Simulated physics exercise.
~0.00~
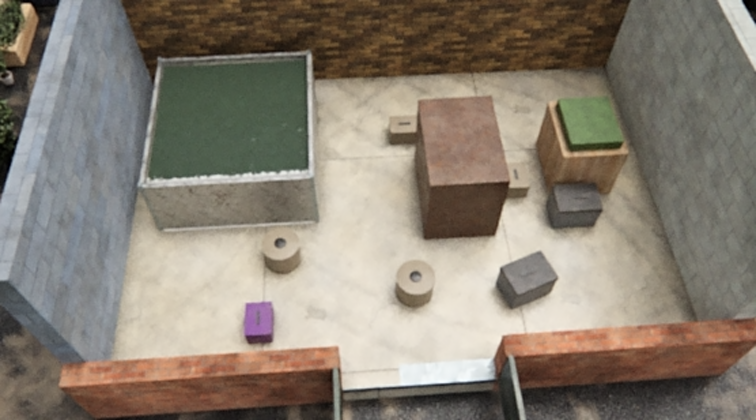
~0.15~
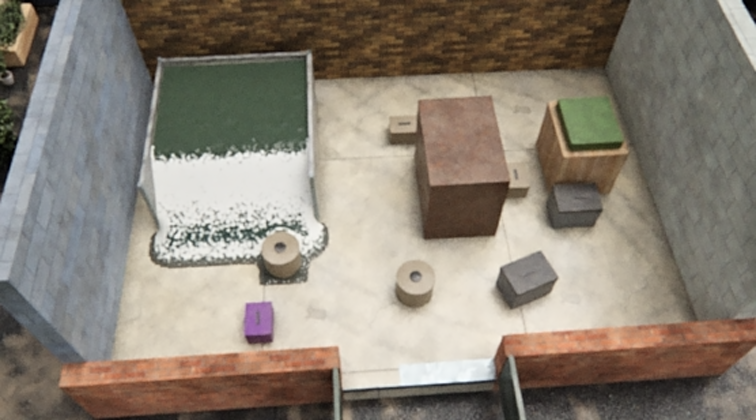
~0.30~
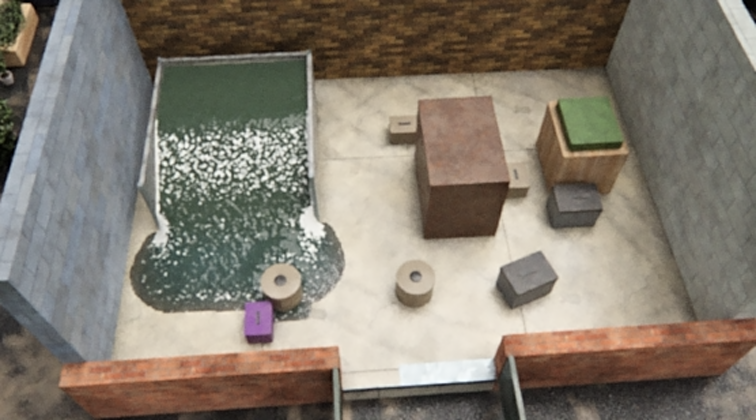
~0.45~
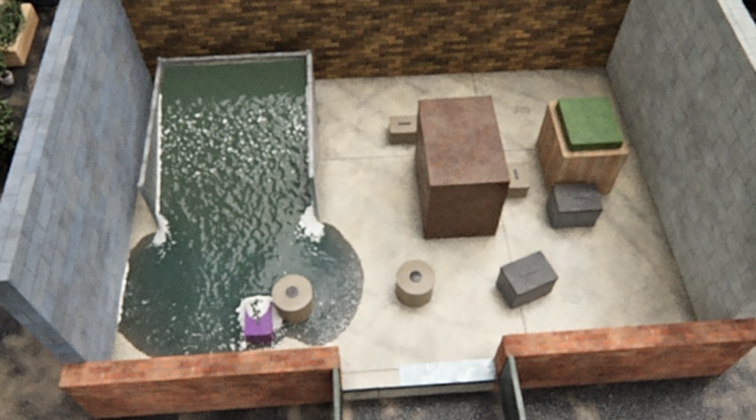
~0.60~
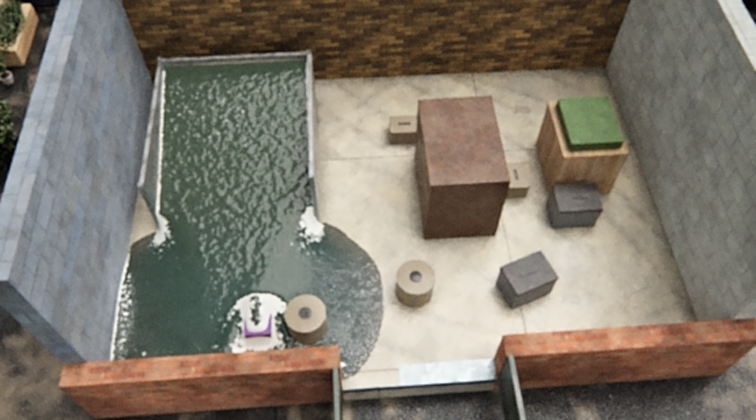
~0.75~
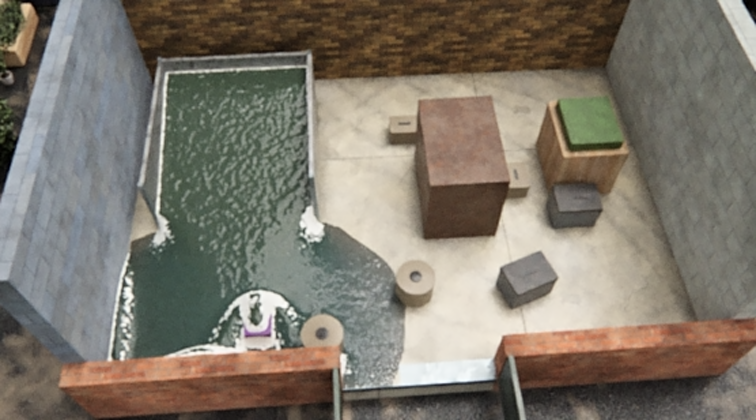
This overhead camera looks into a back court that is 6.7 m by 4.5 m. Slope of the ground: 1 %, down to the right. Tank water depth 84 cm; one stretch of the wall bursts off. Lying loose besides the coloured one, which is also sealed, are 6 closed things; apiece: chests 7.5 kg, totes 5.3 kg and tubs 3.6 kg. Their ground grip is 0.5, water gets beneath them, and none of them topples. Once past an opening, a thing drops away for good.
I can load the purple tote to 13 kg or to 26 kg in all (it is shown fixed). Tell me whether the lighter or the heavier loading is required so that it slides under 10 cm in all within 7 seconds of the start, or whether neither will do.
The answer: Neither will do.
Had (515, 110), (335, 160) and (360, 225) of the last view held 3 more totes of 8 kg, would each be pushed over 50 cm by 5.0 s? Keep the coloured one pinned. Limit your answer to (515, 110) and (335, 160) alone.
Result, in order - below threshold; below threshold.
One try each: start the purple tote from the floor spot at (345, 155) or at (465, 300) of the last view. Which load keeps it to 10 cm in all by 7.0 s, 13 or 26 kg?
In that order: The lighter suffices; both fail.
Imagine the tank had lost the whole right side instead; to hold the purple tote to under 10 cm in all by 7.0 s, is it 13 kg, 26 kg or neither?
Just the heavier one.
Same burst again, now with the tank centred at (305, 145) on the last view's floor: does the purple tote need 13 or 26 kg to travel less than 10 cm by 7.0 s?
Then the outcome is clear: Not even the heavier works.
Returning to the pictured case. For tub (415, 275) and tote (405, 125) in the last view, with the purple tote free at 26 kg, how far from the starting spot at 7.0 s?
The first has moved 300 cm and the second 250 cm from the start.
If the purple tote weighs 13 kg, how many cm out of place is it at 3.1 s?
250 cm.
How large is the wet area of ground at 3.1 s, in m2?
Close to 19 m2, I'd say.
After 1.4 s the purple tote would be 41 cm from its start with 13 kg and 43 cm from its start with 26 kg; 48 cm of water round it then.
After 3.1 s the purple tote would be 248 cm from its start with 13 kg and 363 cm from its start with 26 kg; 9 cm of water round it then.
After 4.9 s the purple tote would be gone out with 13 kg and 446 cm from its start with 26 kg; 26 cm of water round it then.
After 7.0 s the purple tote would be gone out with 13 kg and 446 cm from its start with 26 kg; 13 cm of water round it then.
